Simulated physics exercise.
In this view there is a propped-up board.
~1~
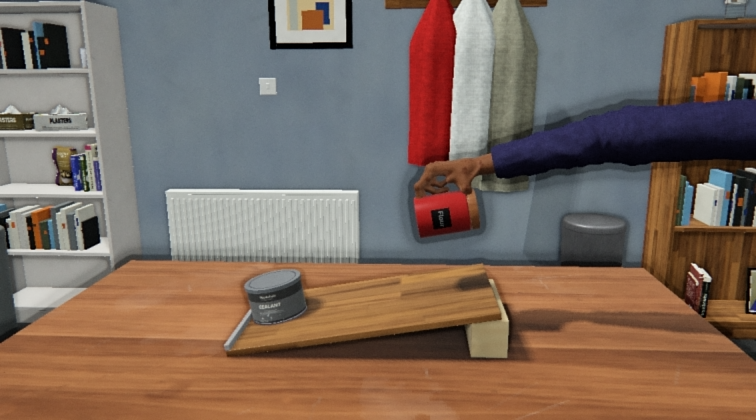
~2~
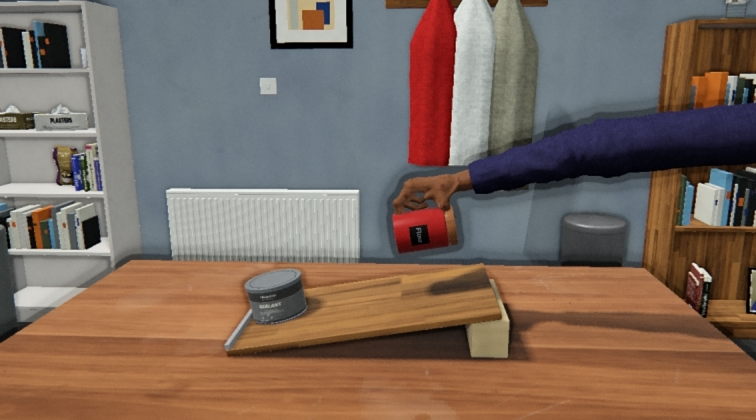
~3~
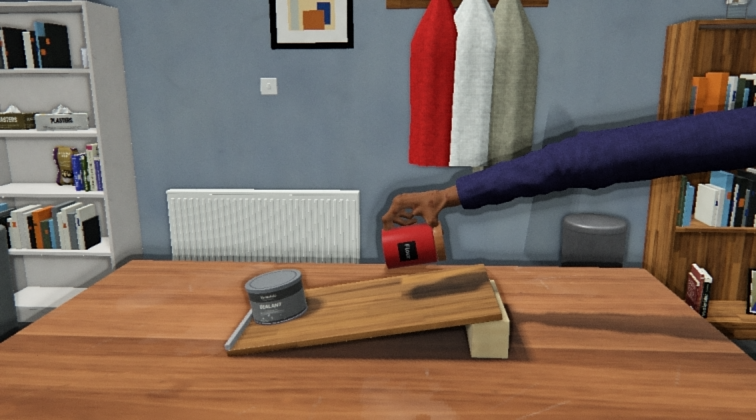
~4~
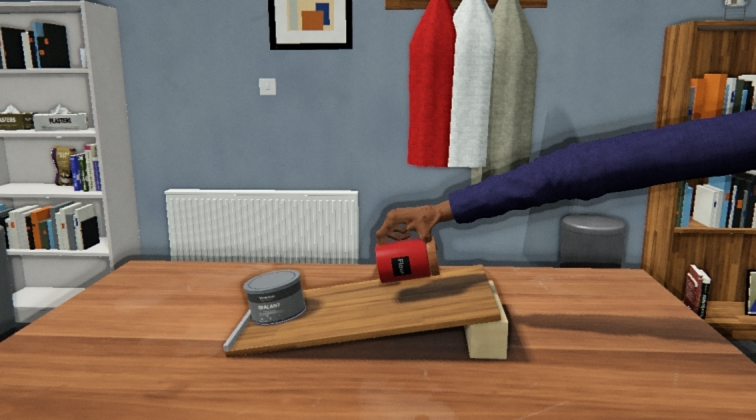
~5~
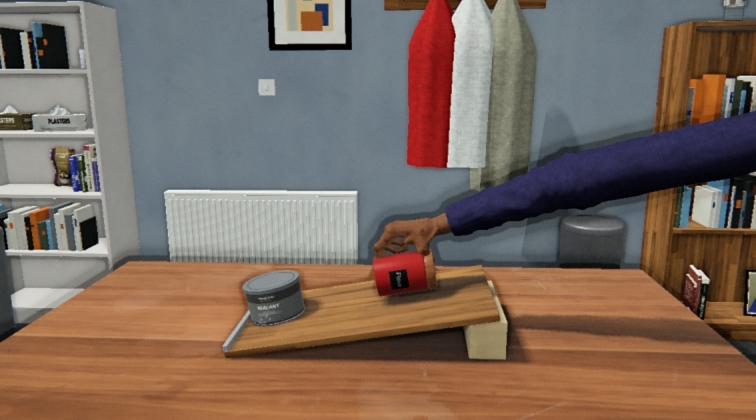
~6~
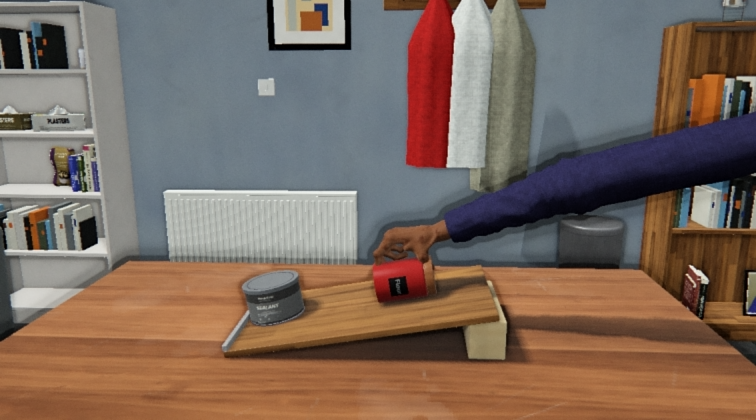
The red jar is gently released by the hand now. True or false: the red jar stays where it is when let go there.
True.
Then, 0.20 s on from there, no change.
Then, 0.50 s on from there, red jar resting near (405, 279).
In the end, both unmoved. At the end, from the last picture's camera, red jar near (405, 279). The red jar stays where it is put.
